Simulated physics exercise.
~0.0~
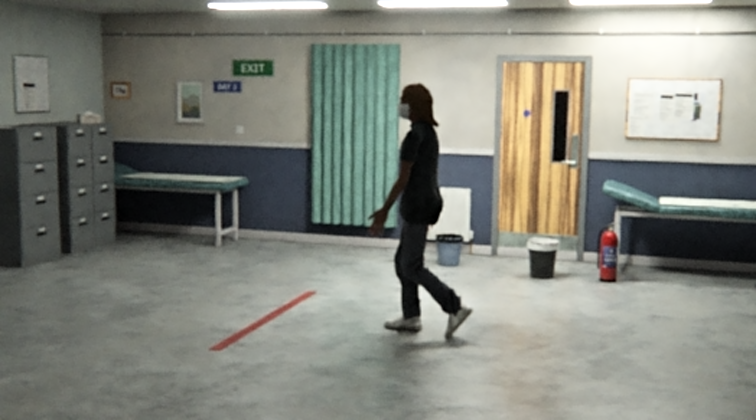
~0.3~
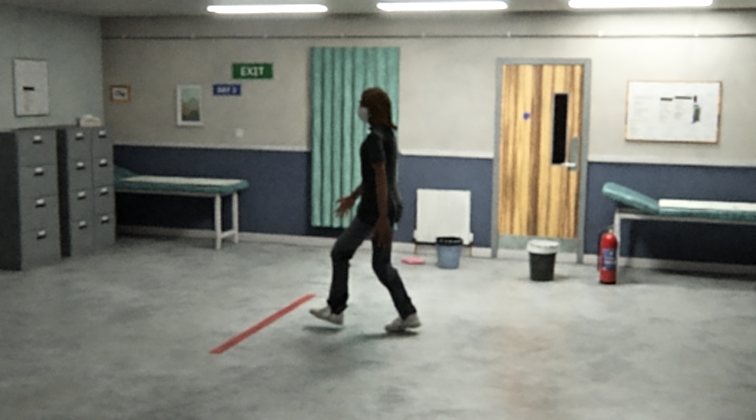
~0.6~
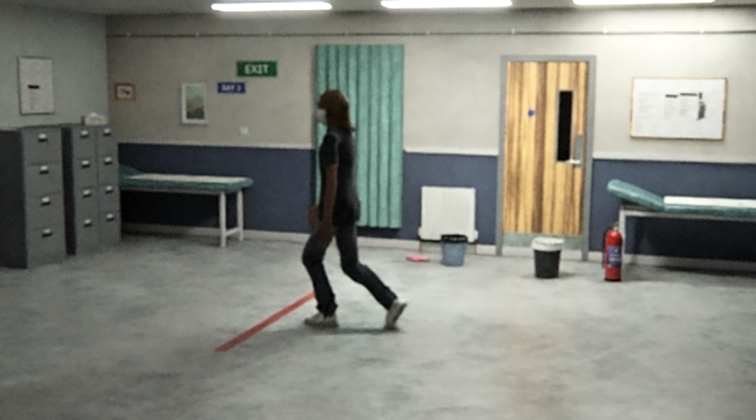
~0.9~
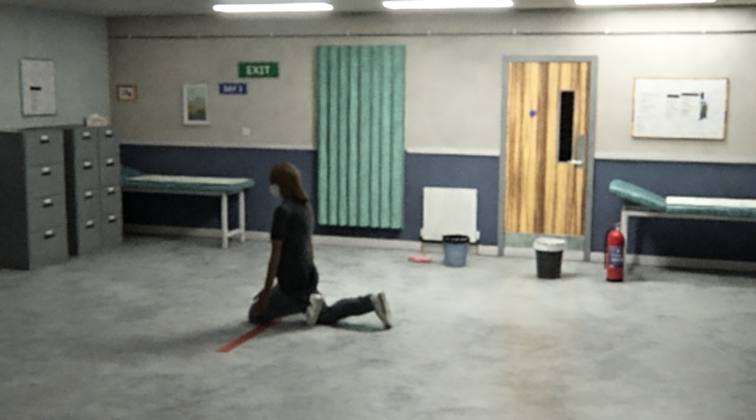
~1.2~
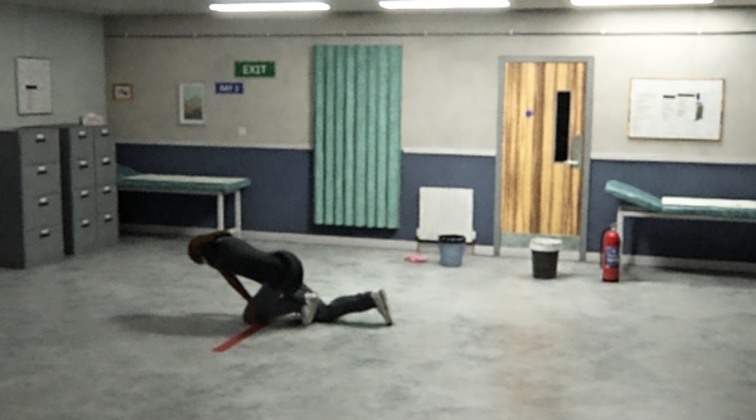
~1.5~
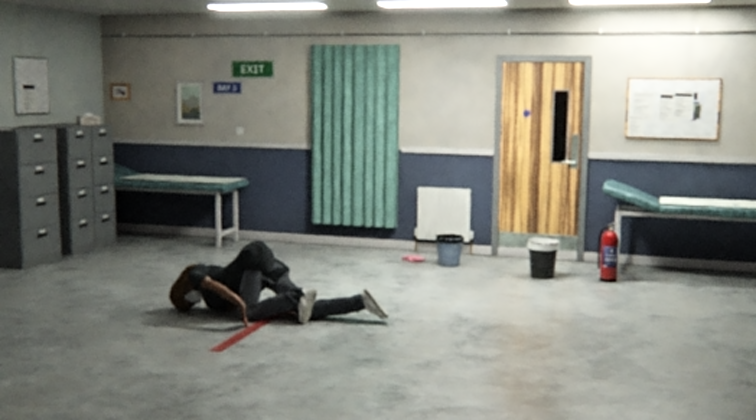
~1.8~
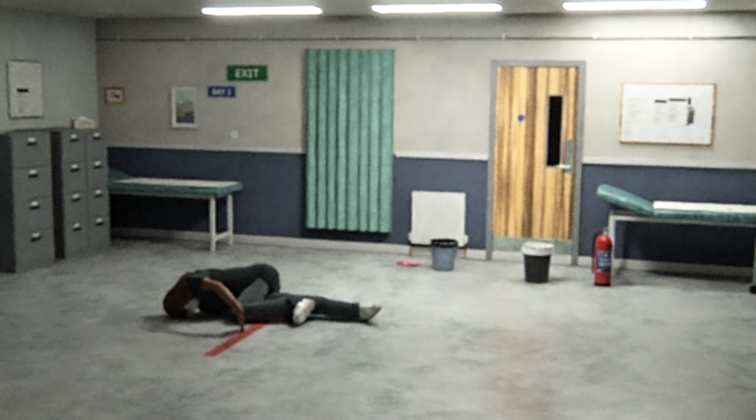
We see a masked person in dark clothes walk left across a clinic-like room toward a red tape line on the floor, drop to the knees, pitch forward onto the hands, and end up lying slumped across the tape, head to the left.
